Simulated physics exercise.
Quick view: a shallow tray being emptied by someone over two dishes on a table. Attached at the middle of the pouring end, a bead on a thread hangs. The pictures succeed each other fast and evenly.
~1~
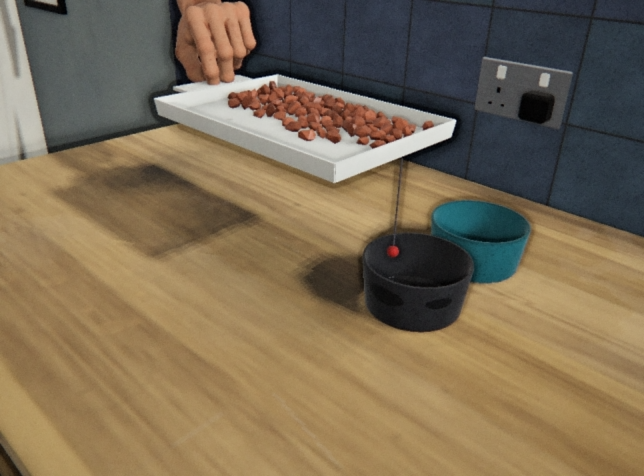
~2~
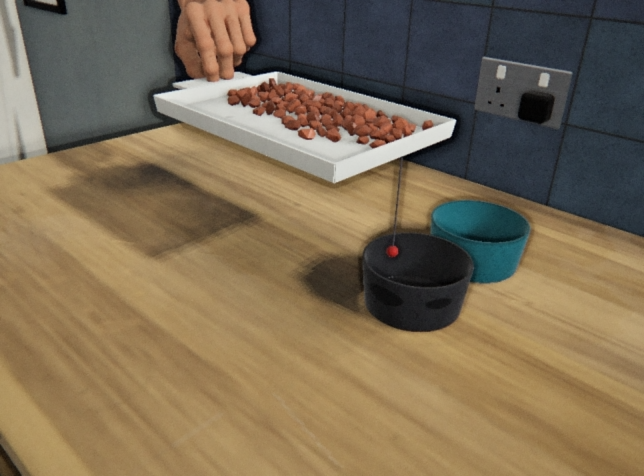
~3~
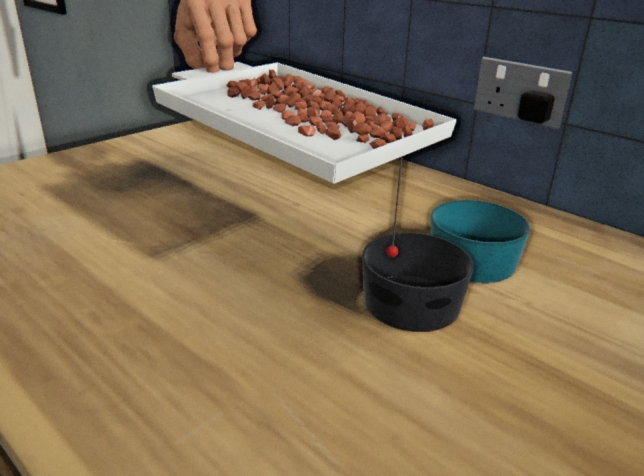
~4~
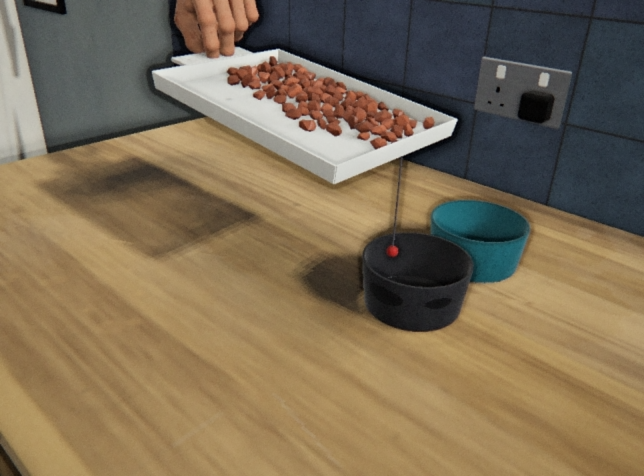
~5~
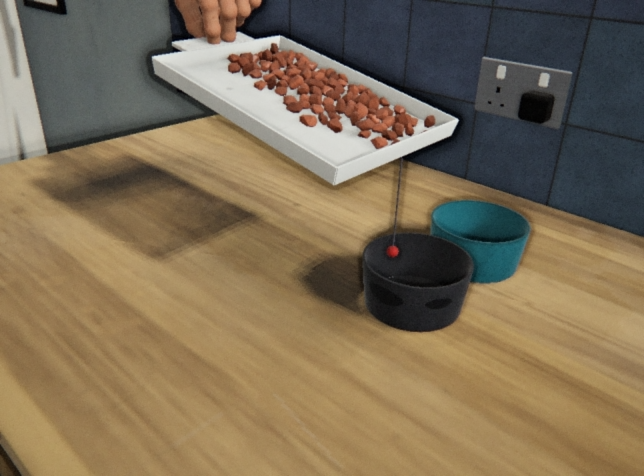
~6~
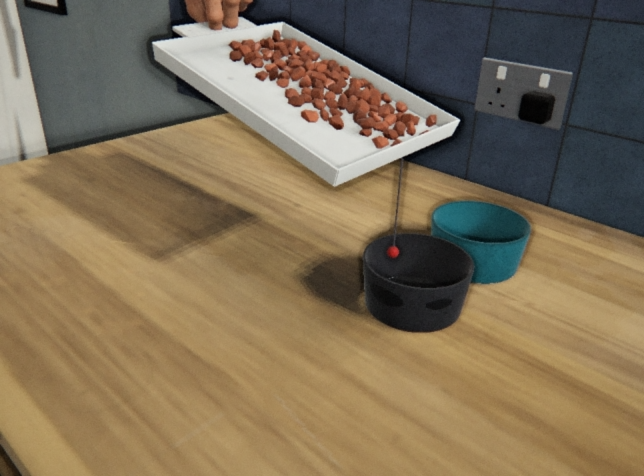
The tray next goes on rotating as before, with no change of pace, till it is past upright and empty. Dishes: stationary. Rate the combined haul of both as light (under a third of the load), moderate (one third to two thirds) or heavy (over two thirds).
A light haul.
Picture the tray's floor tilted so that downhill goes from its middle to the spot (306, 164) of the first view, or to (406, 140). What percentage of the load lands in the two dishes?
Lab note: Try one about 0 %, try two about 70 %.
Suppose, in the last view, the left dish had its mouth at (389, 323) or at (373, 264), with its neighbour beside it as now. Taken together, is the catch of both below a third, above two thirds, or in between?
For the first try it's over two thirds, and for the second it's below one third.
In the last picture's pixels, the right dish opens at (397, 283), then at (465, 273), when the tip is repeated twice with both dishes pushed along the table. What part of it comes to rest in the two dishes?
60% for the first placement, 90% for the second.
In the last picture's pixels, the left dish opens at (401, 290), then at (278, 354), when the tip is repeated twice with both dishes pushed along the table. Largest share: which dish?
First placement: The leftmost one; second placement: The rightmost one.
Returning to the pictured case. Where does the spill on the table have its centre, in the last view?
The middle lies near (435, 380).
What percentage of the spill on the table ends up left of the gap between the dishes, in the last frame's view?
That comes to about 60 per cent of the pieces.
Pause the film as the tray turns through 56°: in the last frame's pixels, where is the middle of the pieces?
I'd put it at about (397, 117).
Soon after the last picture, tray tipped steeply; nearly all on the tray; a stray few in the air.
A little later, tray tipped right over; about a third on the tray; a small part in the left dish; about a third outside both; a small part in the air.
Later still, tray tipped past a quarter turn; about a quarter in the left dish; most outside both.
At rest, tray tipped past a quarter turn; about a quarter in the left dish; none in the right dish; most outside both.
